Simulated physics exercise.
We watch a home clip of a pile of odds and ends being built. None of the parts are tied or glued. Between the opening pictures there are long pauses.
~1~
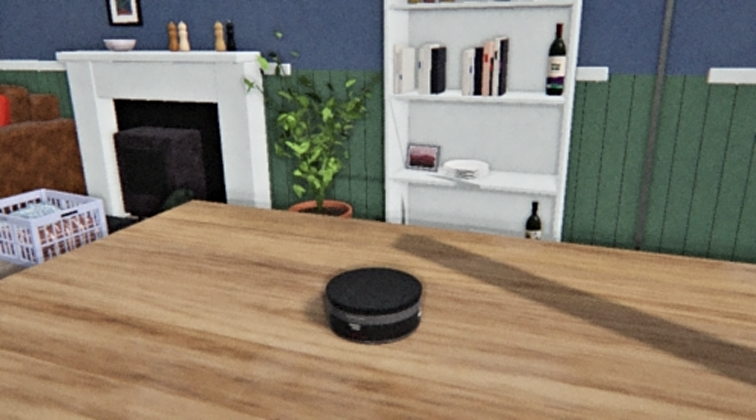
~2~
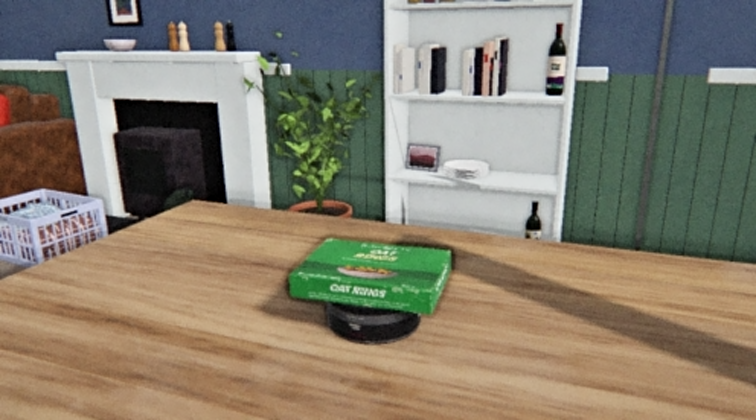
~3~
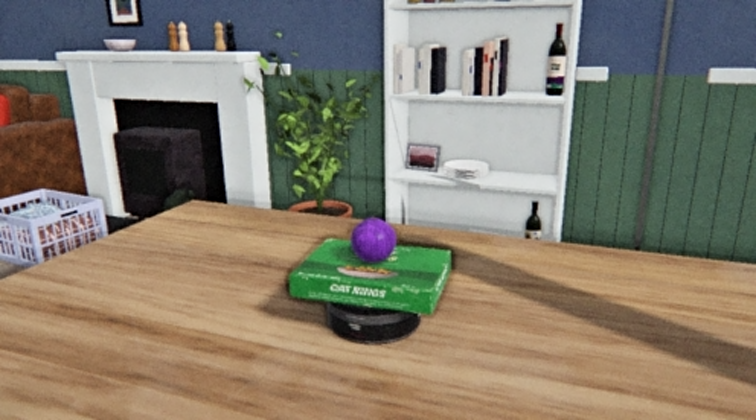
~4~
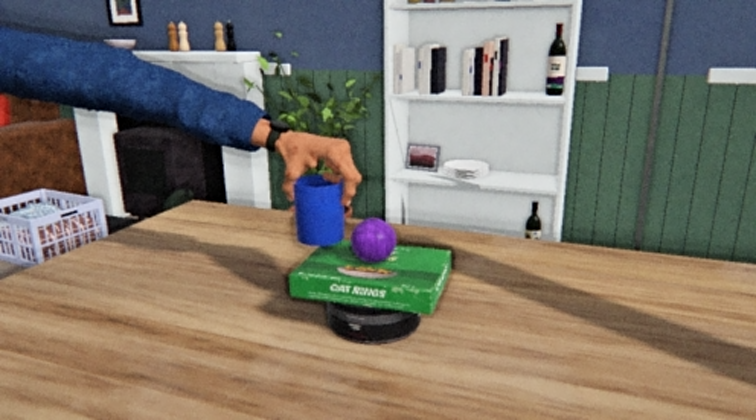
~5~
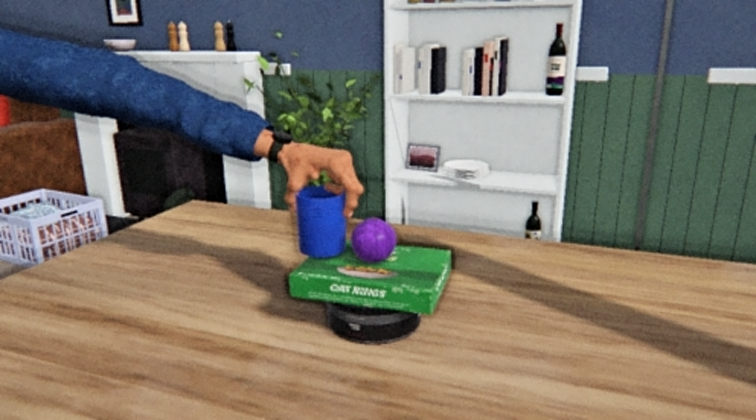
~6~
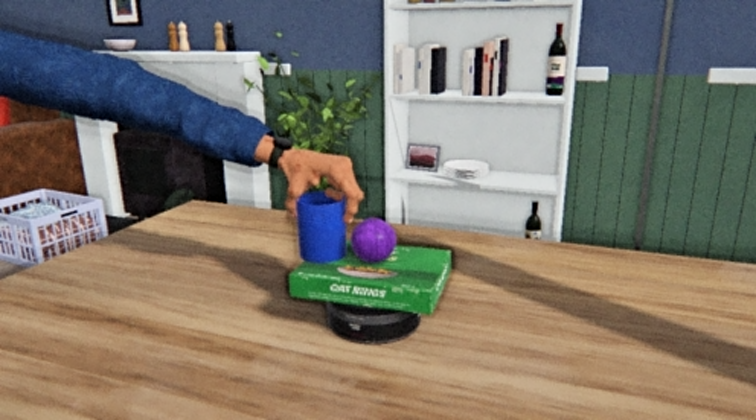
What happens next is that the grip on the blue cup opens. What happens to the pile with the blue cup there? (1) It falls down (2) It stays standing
Answer: 2.
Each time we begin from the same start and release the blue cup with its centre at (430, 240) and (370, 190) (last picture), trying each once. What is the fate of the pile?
Case A: It does not fall; case B: It comes down.
Then, 1.00 s past the last view, nothing moves.
Then, 2.10 s past the last view, blue cup resting near (322, 227).
Finally, all 4 still in place. Final places as the last picture's camera would see them, blue cup near (322, 227). The pile keeps its balance.
